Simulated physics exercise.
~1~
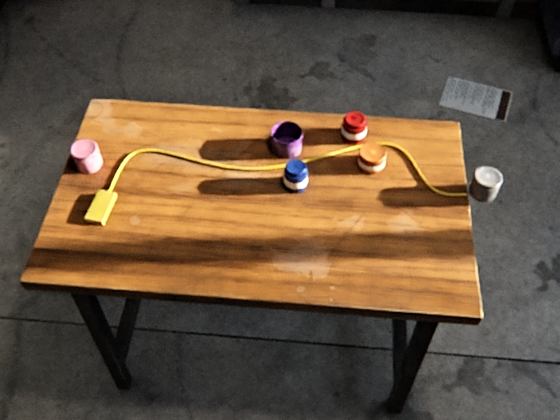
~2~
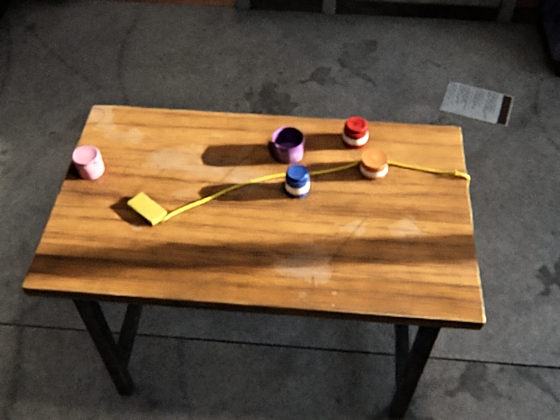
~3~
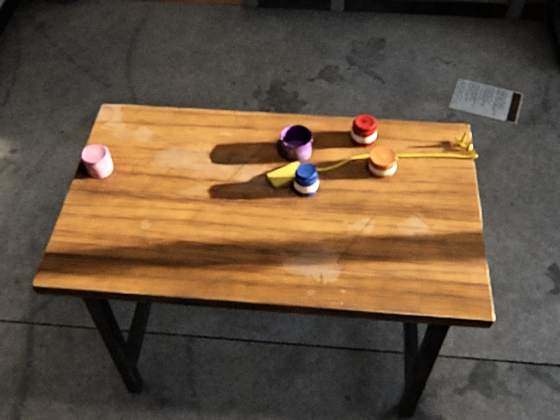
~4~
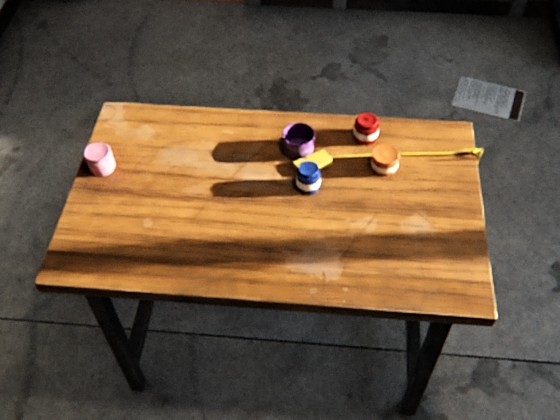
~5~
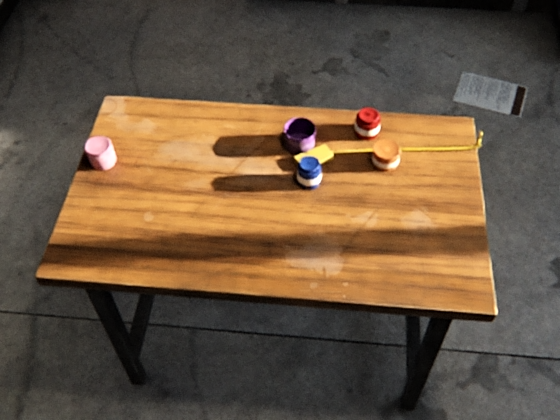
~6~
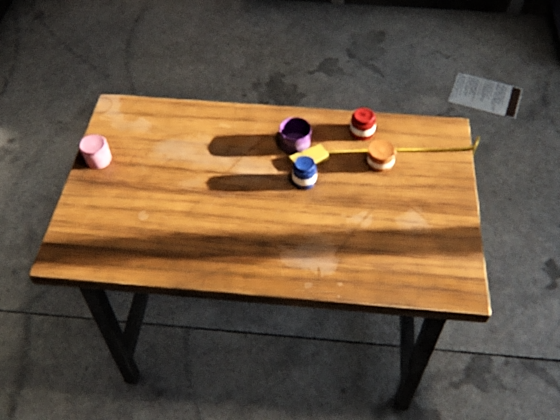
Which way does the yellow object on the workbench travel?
It moves to the right across the workbench, ending up between the purple cup and the blue jar.
